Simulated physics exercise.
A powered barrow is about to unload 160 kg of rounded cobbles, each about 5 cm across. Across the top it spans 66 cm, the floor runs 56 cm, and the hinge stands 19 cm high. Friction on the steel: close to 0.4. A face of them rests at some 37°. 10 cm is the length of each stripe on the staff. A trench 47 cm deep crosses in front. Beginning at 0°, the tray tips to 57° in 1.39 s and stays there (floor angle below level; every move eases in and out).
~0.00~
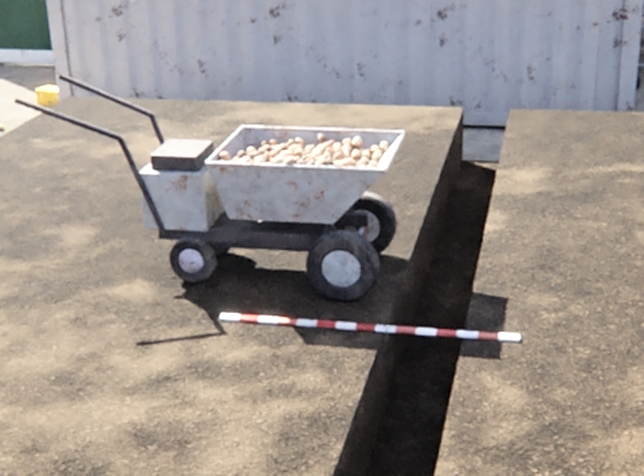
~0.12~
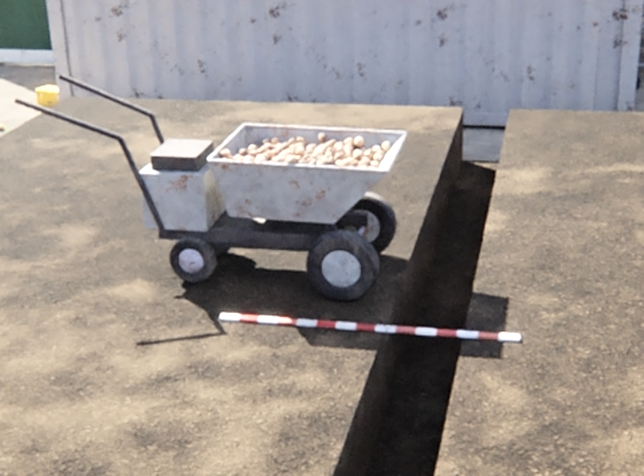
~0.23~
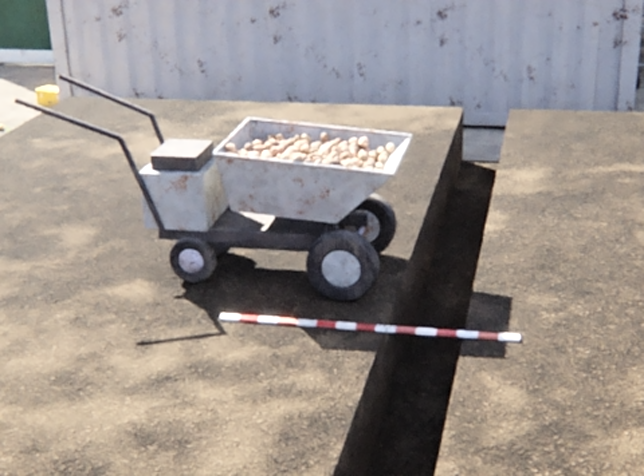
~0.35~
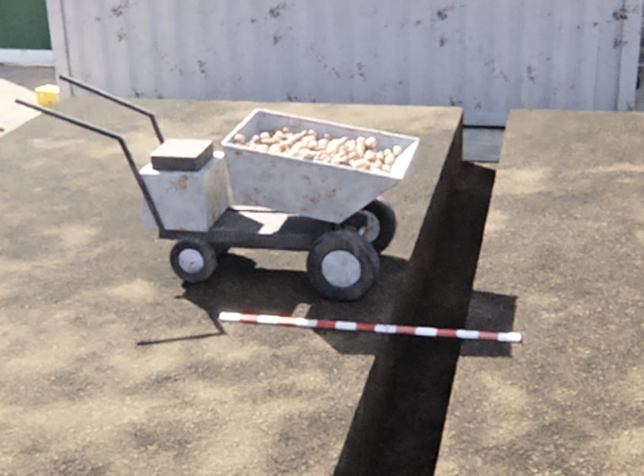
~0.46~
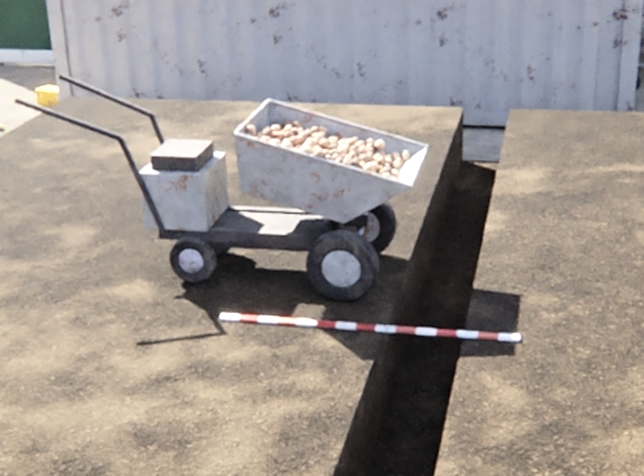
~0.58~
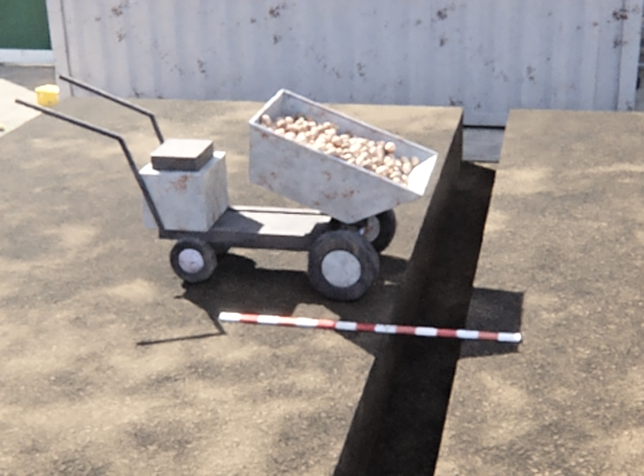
On sunlit bare ground before a pale corrugated wall, a powered barrow loaded with rounded stones stands left of a dark trench, behind a red-and-white pole; its tray gradually tilts down toward the right while the wheels stay still.
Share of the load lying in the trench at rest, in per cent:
30 per cent.
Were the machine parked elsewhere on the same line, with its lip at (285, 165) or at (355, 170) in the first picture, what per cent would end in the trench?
It comes to about 55 and 55 in a hundred.
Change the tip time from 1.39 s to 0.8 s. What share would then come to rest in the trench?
With that change, it comes to around 25 per cent.
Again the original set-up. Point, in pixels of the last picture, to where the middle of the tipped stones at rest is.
Near (491, 281).
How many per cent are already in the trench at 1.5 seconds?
By then, around 0 percent.
After 1.0 s the floor is at 48°; 100 % in the tray; the foremost stones are at (442, 212).
After 1.5 s the floor is at 57°; 87 % in the tray, 2 % in the trench, 11 % past the trench; the foremost stones are at (518, 287).
After 1.8 s the floor is at 57°; 62 % in the tray, 3 % in the trench, 36 % past the trench; the foremost stones are at (598, 277).
After 3.8 s the floor is at 57°; 25 % in the tray, 30 % in the trench, 45 % past the trench; the foremost stones are past the picture's edge.
